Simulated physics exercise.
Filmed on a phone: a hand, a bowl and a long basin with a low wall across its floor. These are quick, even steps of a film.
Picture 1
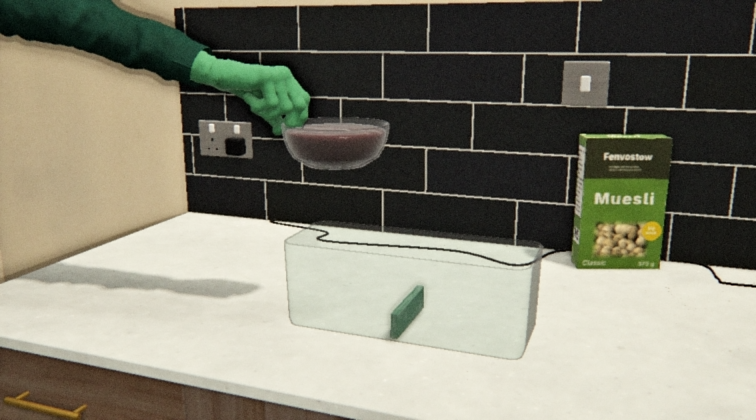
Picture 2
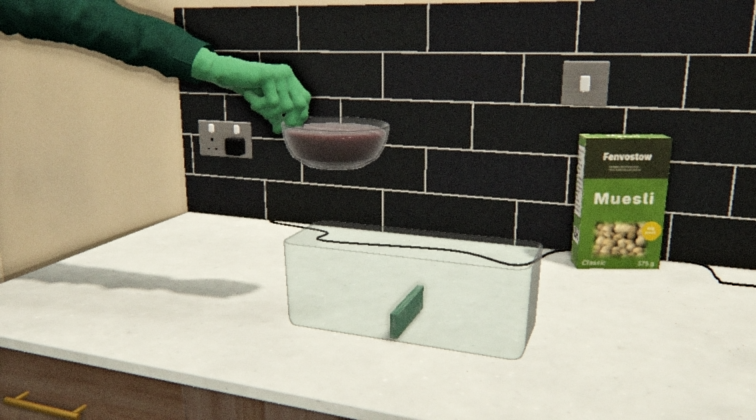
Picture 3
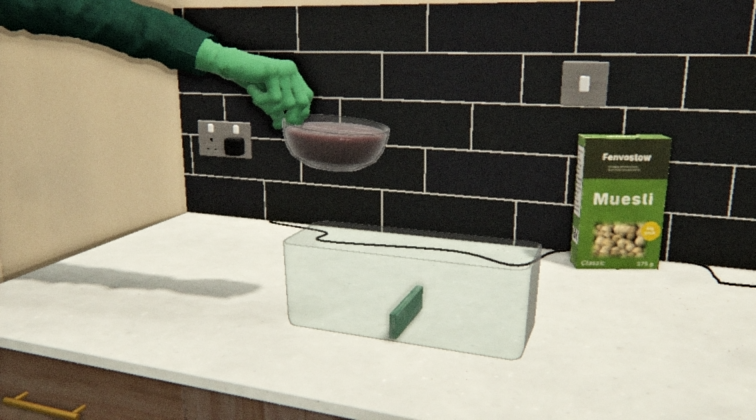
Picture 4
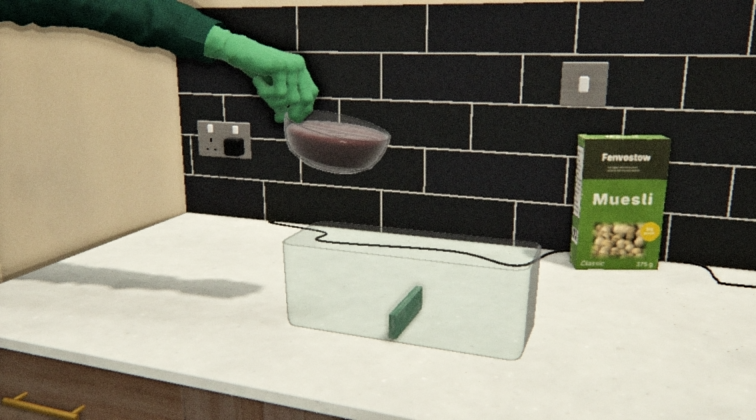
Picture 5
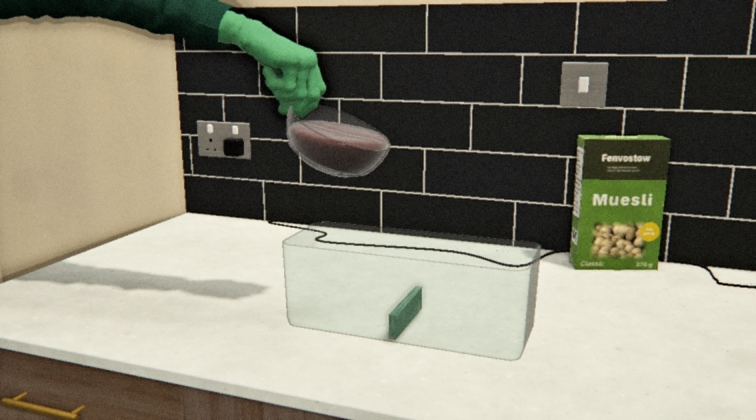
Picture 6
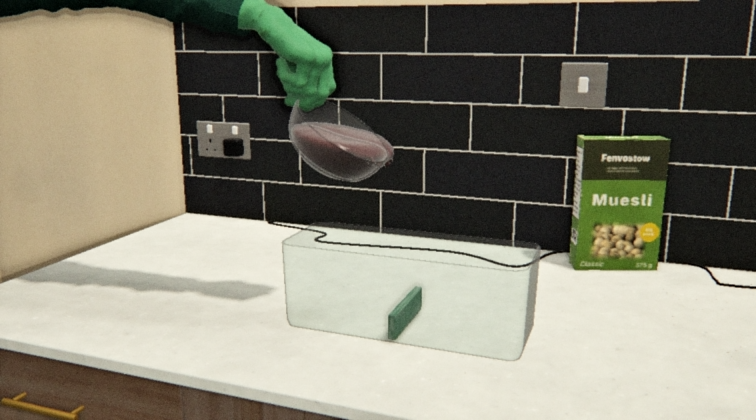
A green hand in a dark green sleeve reaches in from the upper left, holding a clear glass bowl of dark reddish liquid above a long transparent basin on a white kitchen counter. Behind are black tiles with sockets and a switch, a green muesli box stands at right, and a small green wall sits inside the basin. The hand steadily tilts the bowl rightward while the view stays nearly still.
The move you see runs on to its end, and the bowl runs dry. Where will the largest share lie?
It is the right-hand one.
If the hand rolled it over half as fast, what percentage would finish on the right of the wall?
Near 70 %.
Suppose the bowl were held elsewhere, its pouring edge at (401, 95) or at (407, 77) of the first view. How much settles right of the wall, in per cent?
The first gives 75 %, the second 70 %.
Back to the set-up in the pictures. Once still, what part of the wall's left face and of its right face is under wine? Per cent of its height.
Near 30 on the left, 50 on the right.
A moment on, the tilt is 97° and 6 per cent is still to pour, 8 is left of the wall and 43 right of it.
Next, the tilt is 101° and 0 per cent is still to pour, 30 is left of the wall and 64 right of it.
Then the tilt is 101° and 0 per cent is still to pour, 35 is left of the wall and 58 right of it.
Later the tilt is 101° and 0 per cent is still to pour, 37 is left of the wall and 59 right of it.
In the end 38 per cent lies left of the wall, 59 right of it and 3 outside.
